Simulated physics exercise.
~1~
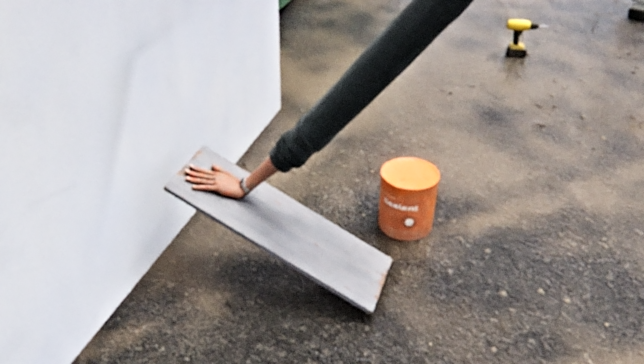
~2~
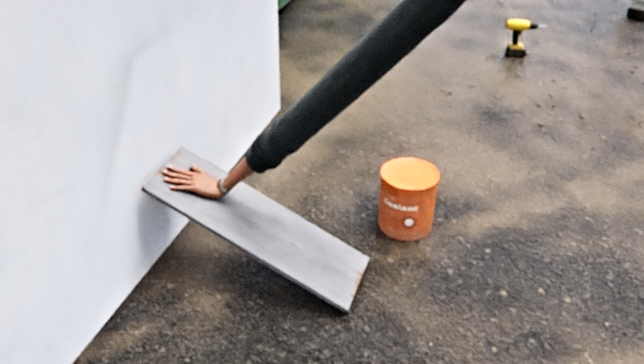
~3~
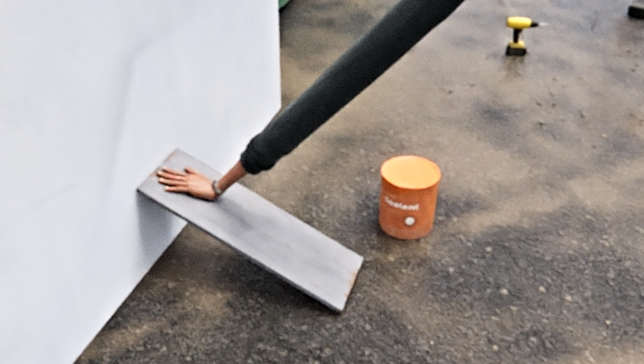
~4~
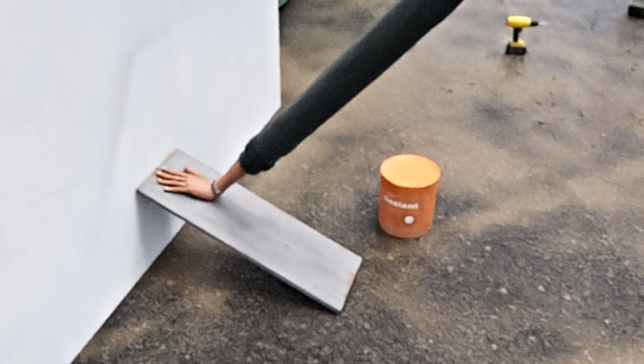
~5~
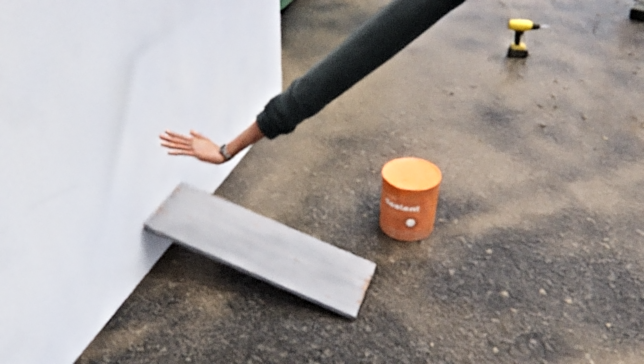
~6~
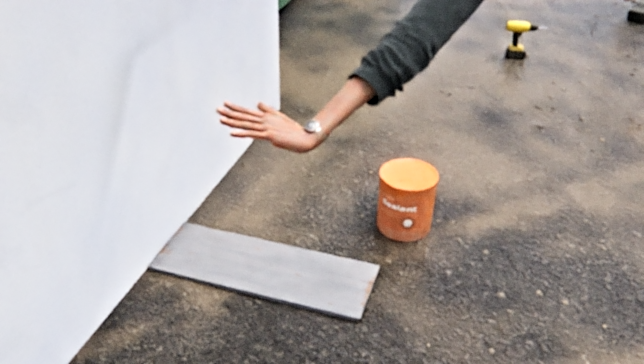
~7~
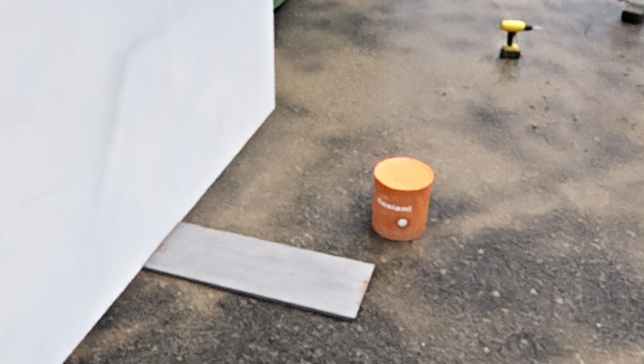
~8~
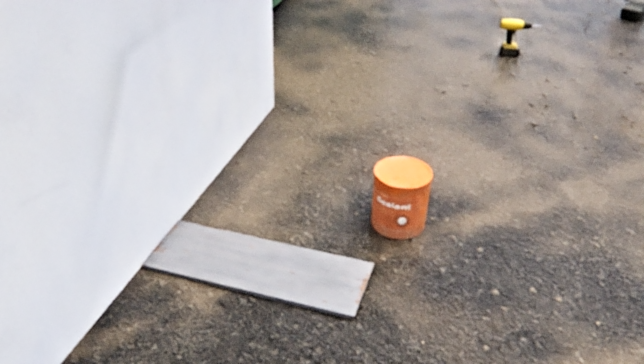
Grey board propped against a white wall by a hand, then released and sliding down flat beside an orange pail.
